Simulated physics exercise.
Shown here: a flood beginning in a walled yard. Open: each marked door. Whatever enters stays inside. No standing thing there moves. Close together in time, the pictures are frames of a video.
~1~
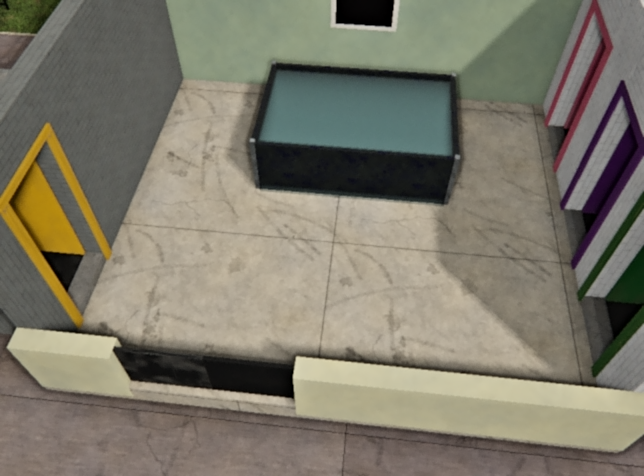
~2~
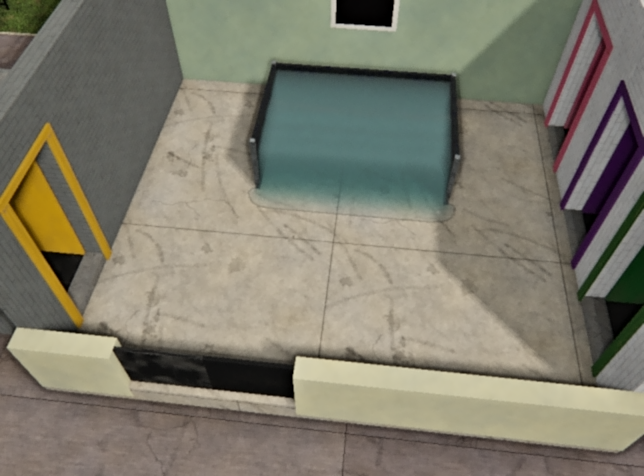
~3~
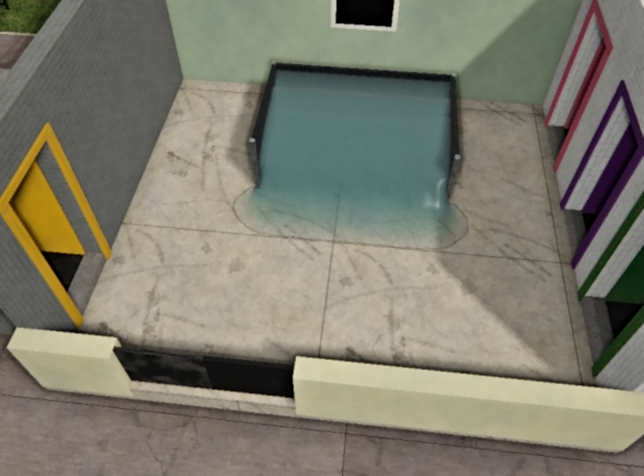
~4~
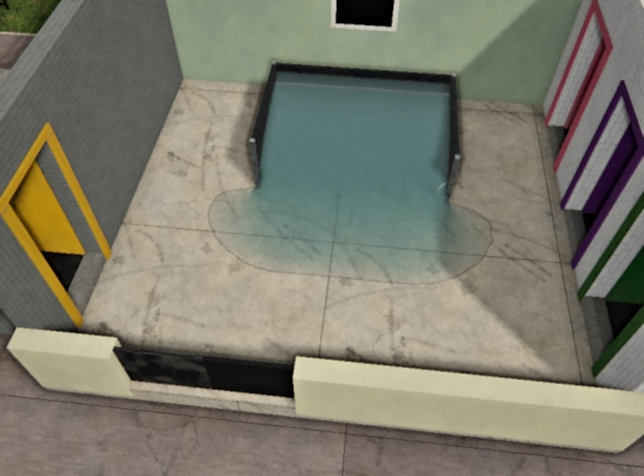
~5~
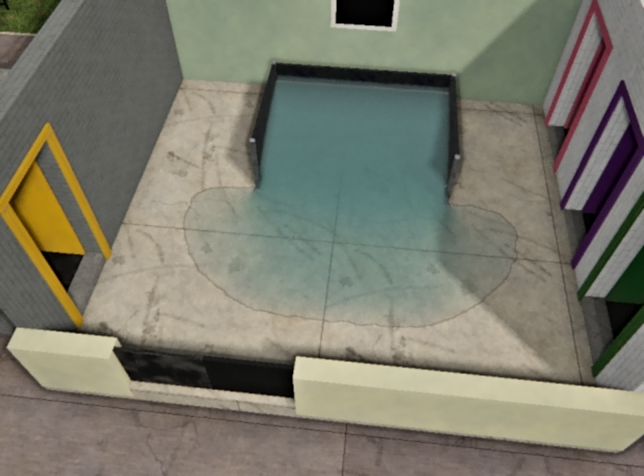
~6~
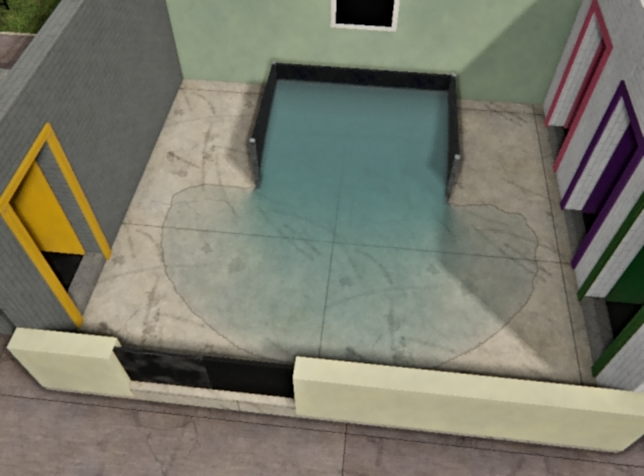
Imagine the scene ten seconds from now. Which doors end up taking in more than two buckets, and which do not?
My prediction: The yellow door is overrun past two buckets; the pink door is overrun past two buckets; the purple door is overrun past two buckets; the green door is overrun past two buckets.
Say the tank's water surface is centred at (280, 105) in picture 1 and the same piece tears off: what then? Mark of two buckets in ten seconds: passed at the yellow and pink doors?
One by one: Yellow passes that mark, pink is over.
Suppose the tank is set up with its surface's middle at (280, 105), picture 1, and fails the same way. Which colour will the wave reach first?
Note: The one in yellow.
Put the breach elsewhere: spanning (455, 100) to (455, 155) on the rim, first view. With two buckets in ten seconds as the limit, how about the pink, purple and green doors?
In short: The pink one is over; the purple one floods; the green one stays under.
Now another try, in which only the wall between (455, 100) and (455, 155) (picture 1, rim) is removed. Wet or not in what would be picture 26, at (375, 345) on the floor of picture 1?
At that place: Wet.
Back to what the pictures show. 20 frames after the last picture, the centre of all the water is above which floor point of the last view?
Roughly (333, 270) in the last picture.
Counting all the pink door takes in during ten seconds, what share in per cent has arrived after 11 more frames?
Working it through, I arrive at 0 %.
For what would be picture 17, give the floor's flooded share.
That's roughly 55 per cent.
A moment on, water covers 55 % of the floor; the yellow door wet at the sill, nothing in, the pink door not reached, the purple door wet at the sill, nothing in, the green door wet at the sill, nothing in.
Next, water covers 55 % of the floor; the yellow door under two buckets in, the pink door not reached, the purple door wet at the sill, nothing in, the green door under two buckets in.
Then, water covers 75 % of the floor; the yellow door over two buckets in, the pink door not reached, the purple door under two buckets in, the green door far over two buckets in.
Later, water covers 95 % of the floor; the yellow door far over two buckets in, the pink door under two buckets in, the purple door over two buckets in, the green door far over two buckets in.
In the end, water covers 100 % of the floor; the yellow door far over two buckets in, the pink door far over two buckets in, the purple door far over two buckets in, the green door far over two buckets in.
